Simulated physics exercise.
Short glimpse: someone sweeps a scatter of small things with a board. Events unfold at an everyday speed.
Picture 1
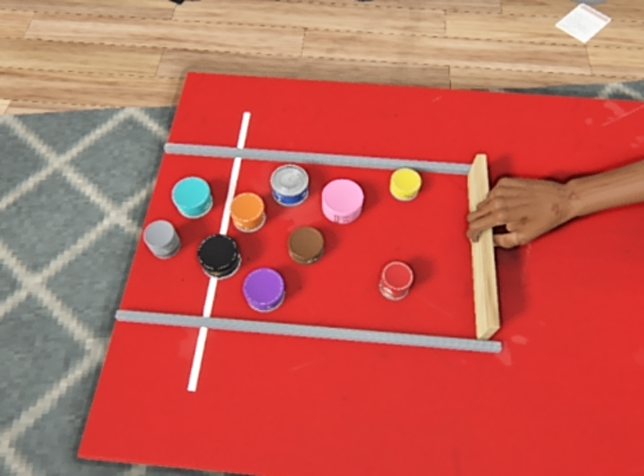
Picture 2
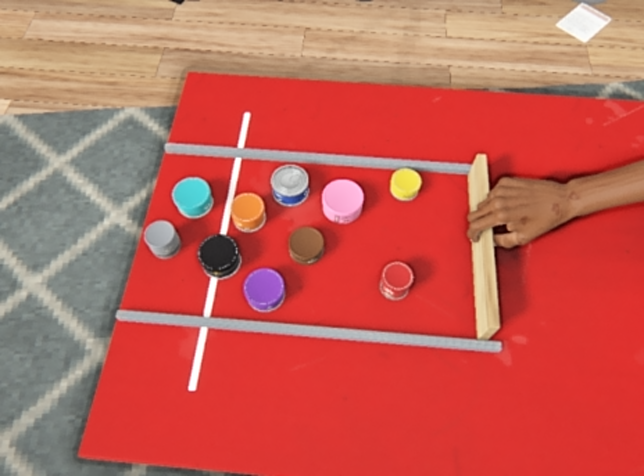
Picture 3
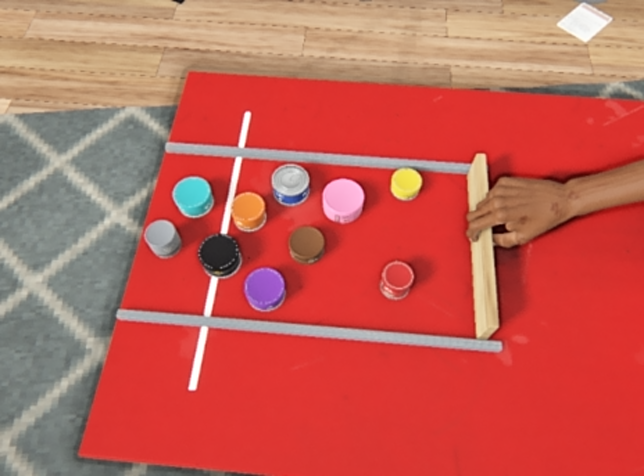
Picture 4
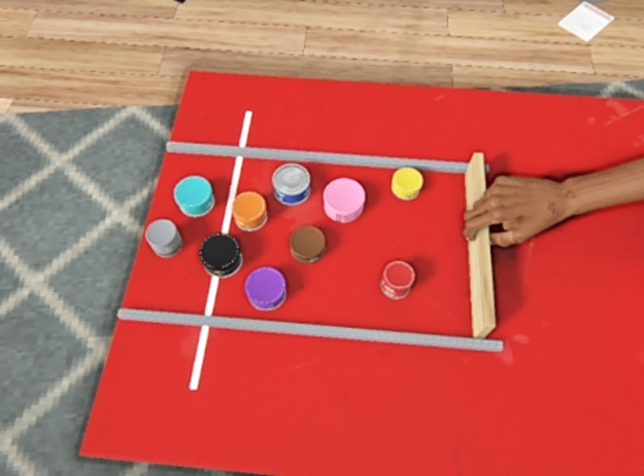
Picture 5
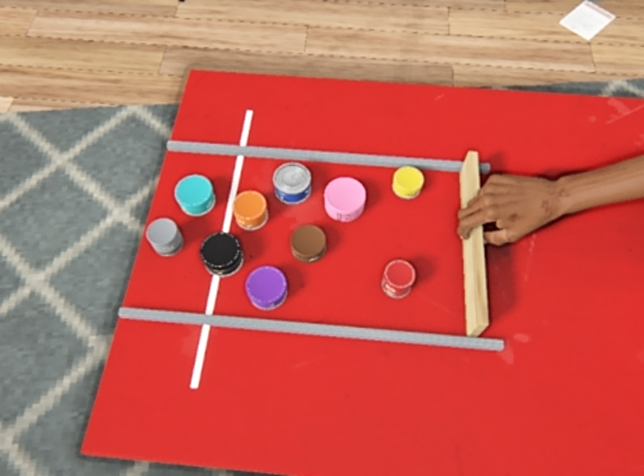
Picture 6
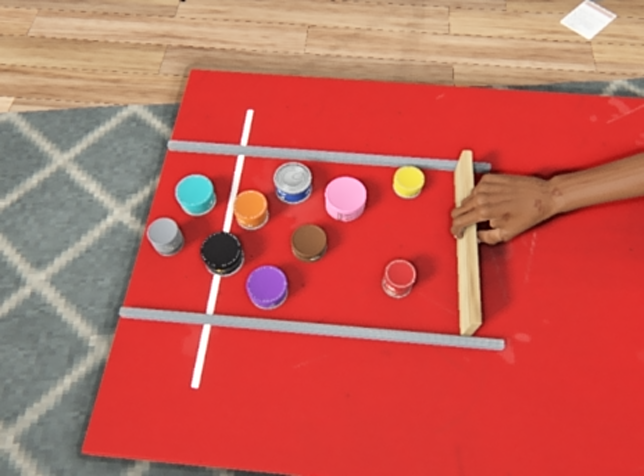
On a red board laid over a grey patterned rug beside a wooden floor, seen from above at a steady angle, two grey rails run across a white tape line. Between them sit small round tubs: turquoise, grey, black, orange, blue-and-silver, purple, brown and pink towards the left, yellow and red further right. A hand at the right holds a wooden bar still, then slides it slightly left, while the tubs stay put.
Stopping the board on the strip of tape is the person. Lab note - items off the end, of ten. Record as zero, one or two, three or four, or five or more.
Recorded: Zero.
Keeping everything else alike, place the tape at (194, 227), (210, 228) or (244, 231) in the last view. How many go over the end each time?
2, 1, 0.
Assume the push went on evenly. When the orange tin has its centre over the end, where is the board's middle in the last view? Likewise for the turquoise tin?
Orange tin over the end: About (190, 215). Turquoise tin over the end: About (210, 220).
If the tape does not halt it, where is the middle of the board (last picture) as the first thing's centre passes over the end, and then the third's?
The middle sits near (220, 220) at the first moment and near (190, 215) at the second.
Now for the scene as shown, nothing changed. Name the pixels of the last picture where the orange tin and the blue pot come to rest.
Final centres, in order: Near (183, 214), near (193, 166).
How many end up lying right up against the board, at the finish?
That number would be 5.
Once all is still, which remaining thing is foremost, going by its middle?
Answer: The grey tub.
Soon after, none off yet; grey tub at rest near (166, 237); turquoise tin at rest near (197, 196); black tin at rest near (223, 254).
In the end, the number that fall off is zero.
